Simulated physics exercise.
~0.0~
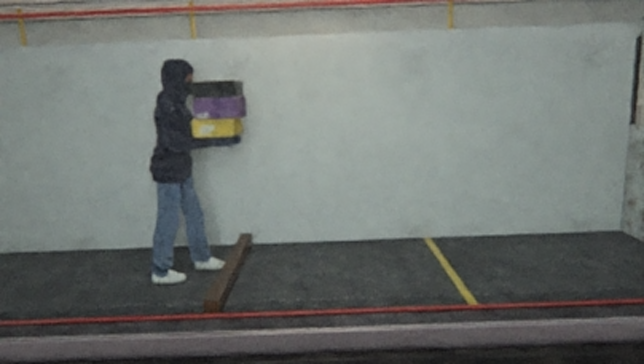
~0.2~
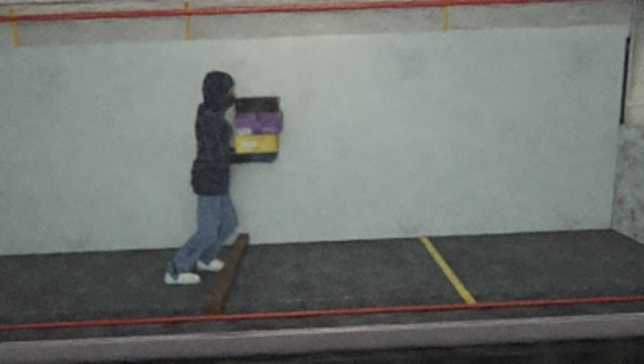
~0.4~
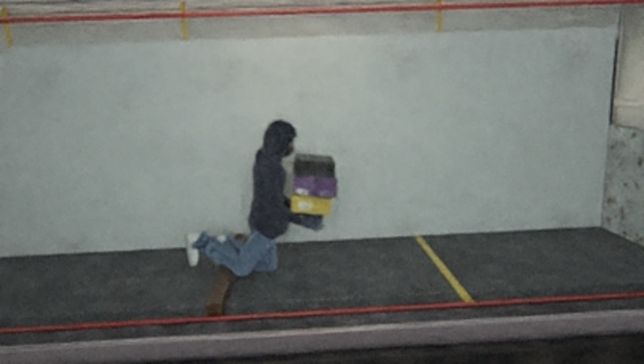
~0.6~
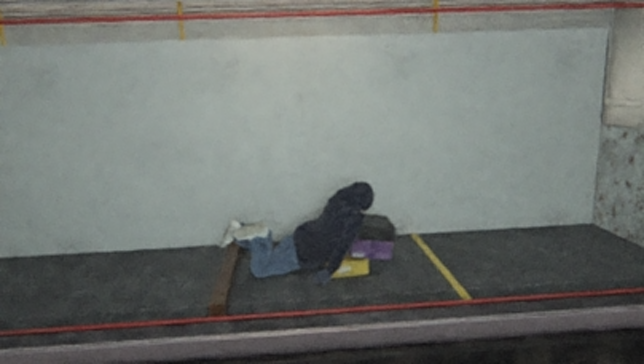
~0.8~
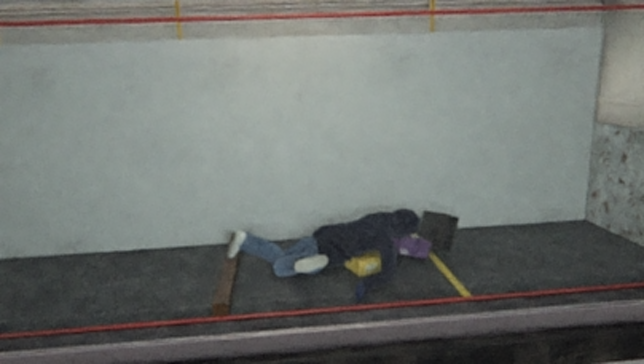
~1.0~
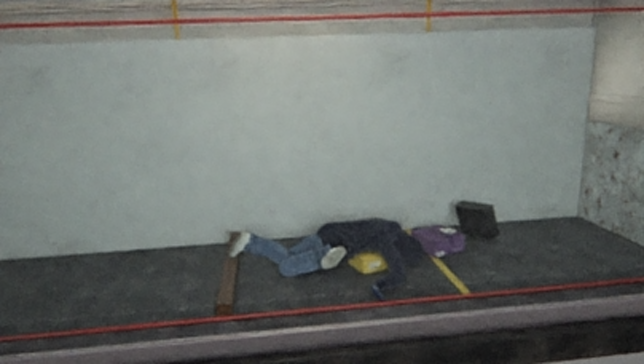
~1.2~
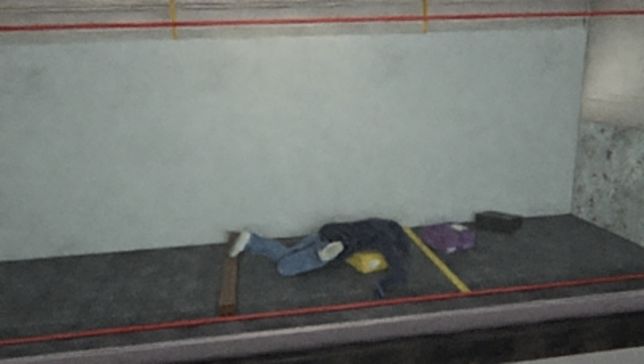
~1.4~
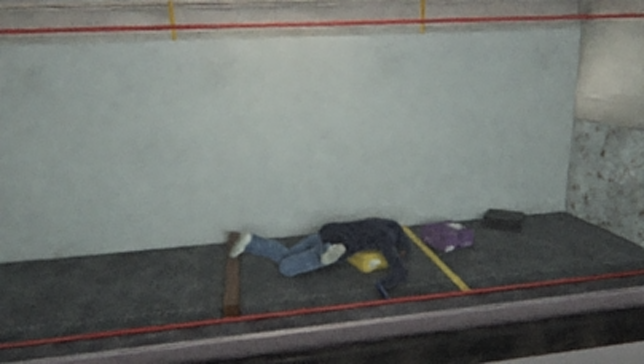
A hooded person carrying three boxes trips over a low rail and falls flat, scattering them.
